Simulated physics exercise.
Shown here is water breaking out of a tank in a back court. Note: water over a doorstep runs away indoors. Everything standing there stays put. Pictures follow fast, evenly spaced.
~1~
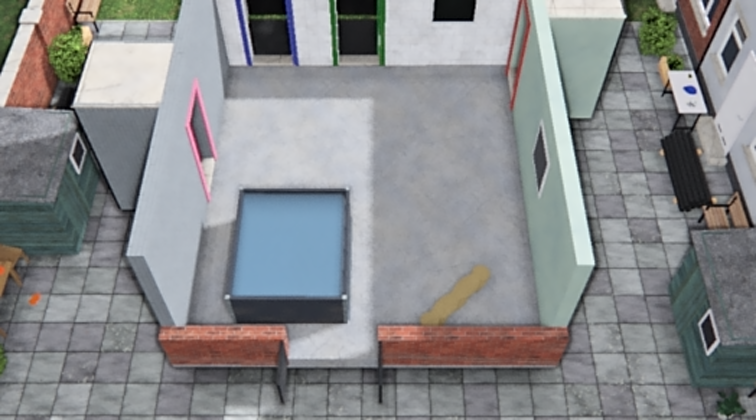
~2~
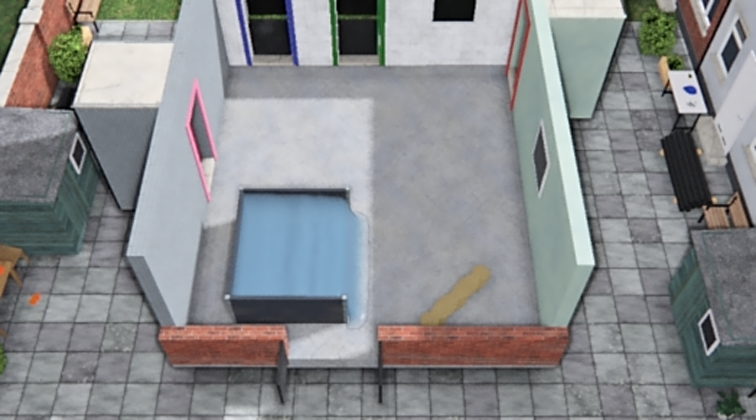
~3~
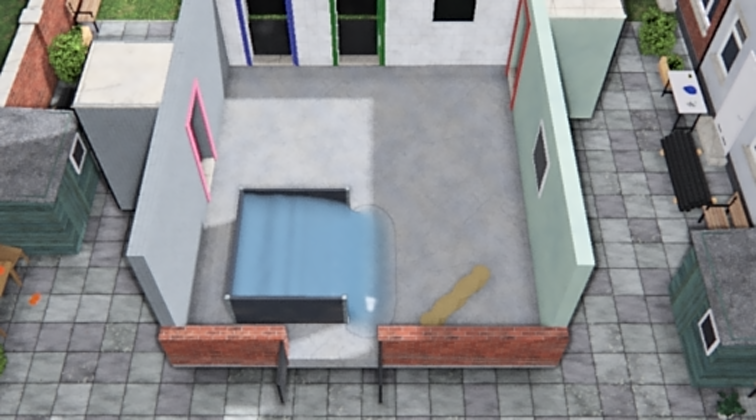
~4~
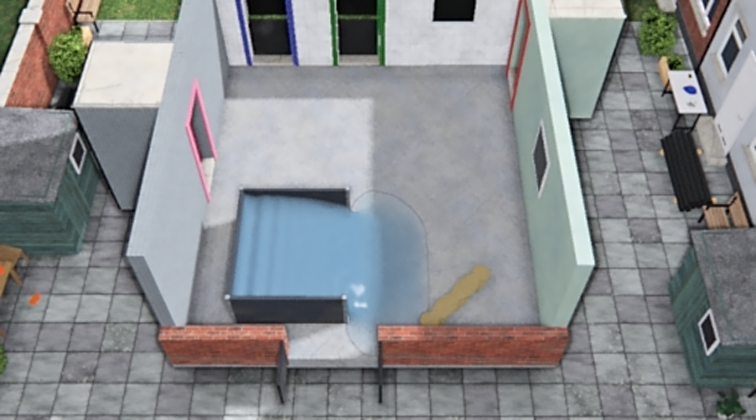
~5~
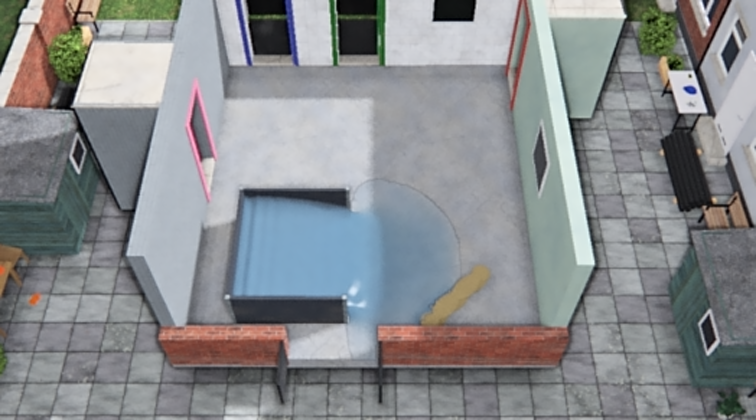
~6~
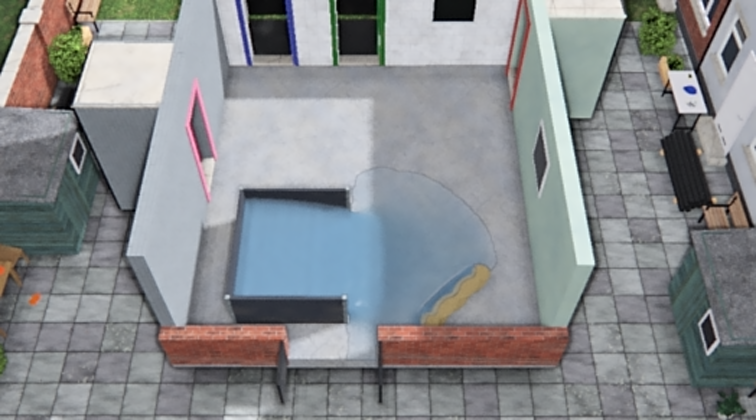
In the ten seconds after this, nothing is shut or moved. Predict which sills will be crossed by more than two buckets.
The blue door will be; the red door will not be; the green door will be; the pink door will not be.
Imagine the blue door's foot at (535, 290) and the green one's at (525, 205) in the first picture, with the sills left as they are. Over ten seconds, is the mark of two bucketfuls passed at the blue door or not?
Blue door: Goes past it.
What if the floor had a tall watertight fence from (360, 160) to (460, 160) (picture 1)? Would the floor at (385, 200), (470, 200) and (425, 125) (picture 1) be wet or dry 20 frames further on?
Taking the points in the order given, they are inundated, inundated and inundated.
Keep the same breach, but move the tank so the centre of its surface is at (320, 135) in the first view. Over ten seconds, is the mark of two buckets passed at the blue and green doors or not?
The way I see it, blue tops the mark and green stays short of it.
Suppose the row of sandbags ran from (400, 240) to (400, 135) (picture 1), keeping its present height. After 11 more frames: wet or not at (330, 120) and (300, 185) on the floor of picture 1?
In turn: Submerged, spared.
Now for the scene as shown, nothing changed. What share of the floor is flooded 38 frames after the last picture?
About 85 %.
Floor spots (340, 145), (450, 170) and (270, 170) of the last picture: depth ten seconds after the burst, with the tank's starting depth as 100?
Readings in order: Around 8, 8 and 8 %.
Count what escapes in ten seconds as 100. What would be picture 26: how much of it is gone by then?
Close to 15 per cent.
A moment on, water covers 35 % of the floor; the blue door not reached, the red door not reached, the green door not reached, the pink door not reached.
Next, water covers 40 % of the floor; the blue door not reached, the red door wet at the sill, nothing in, the green door not reached, the pink door not reached.
Then, water covers 55 % of the floor; the blue door not reached, the red door wet at the sill, nothing in, the green door wet at the sill, nothing in, the pink door not reached.
Later, water covers 85 % of the floor; the blue door wet at the sill, nothing in, the red door under two buckets in, the green door under two buckets in, the pink door wet at the sill, nothing in.
In the end, water covers 95 % of the floor; the blue door over two buckets in, the red door under two buckets in, the green door over two buckets in, the pink door wet at the sill, nothing in.
